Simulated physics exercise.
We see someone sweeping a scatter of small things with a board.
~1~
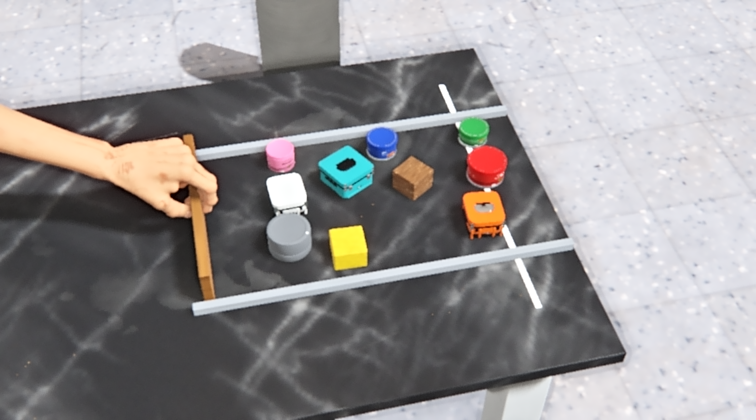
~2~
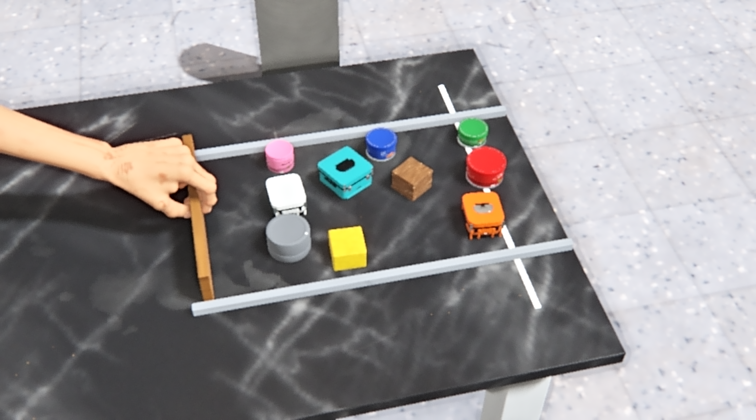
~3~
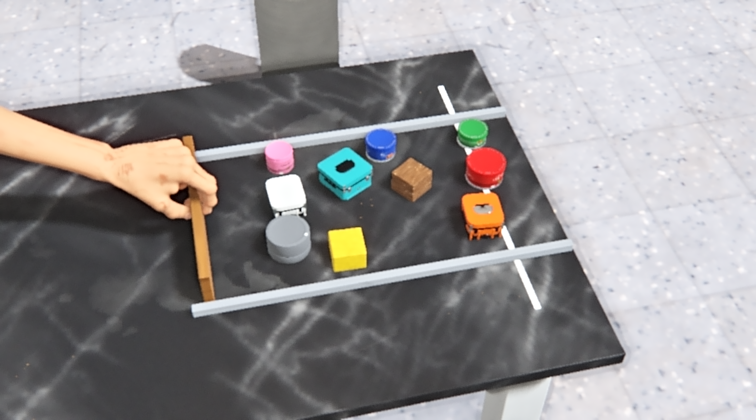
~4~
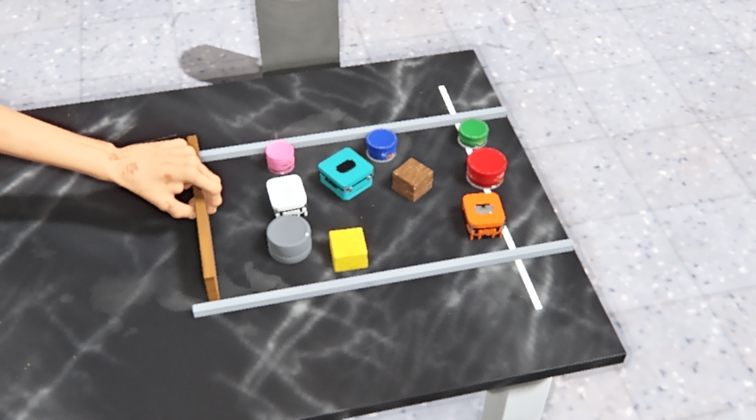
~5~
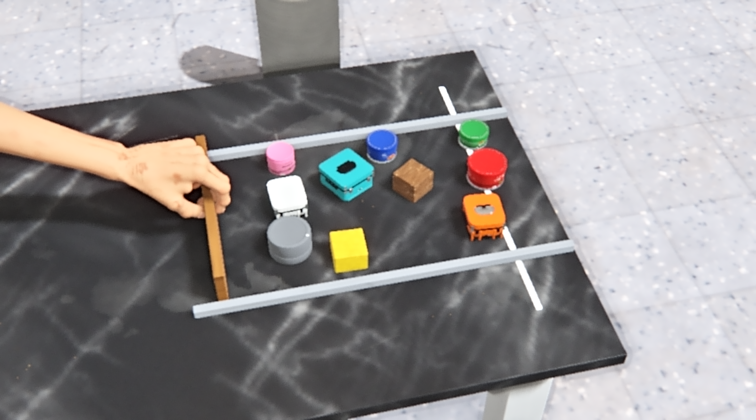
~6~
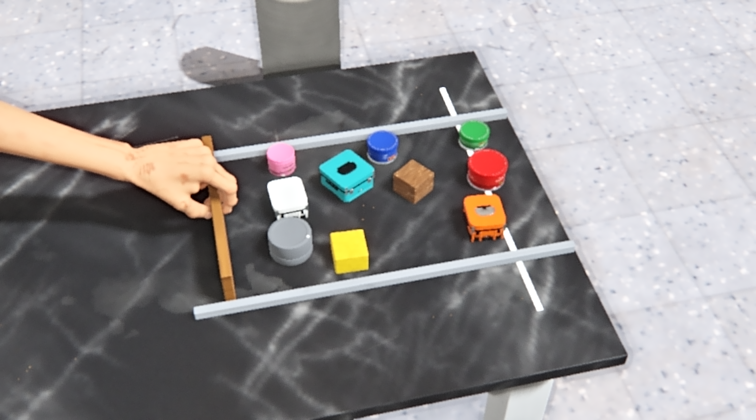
On a dark marble-patterned table, a hand holds a wooden board upright at the left of scattered small coloured objects between two pale rails, then slides it slightly to the right while the objects stay in place.
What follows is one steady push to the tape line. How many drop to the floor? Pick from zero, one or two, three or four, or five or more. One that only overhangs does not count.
Here the number that fall off is one or two.
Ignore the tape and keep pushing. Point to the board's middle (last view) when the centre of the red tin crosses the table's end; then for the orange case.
At (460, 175) for the red tin; at (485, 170) for the orange case.
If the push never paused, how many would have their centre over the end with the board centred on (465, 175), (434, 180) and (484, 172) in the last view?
In that order 1, 0 and 2.
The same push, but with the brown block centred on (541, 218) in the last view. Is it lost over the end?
It goes over.
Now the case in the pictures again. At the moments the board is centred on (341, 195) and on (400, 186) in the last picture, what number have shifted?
6 and 7.
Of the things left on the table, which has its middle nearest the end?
It is the orange case.
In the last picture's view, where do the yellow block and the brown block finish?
About (527, 234), and the other about (535, 177).
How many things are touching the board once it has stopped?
That makes 4.
Early on, none off yet; green tin at rest near (474, 136); red tin at rest near (487, 170); orange case at rest near (484, 218).
Finally, the number that fall off is one or two; lost, red tin and green tin.
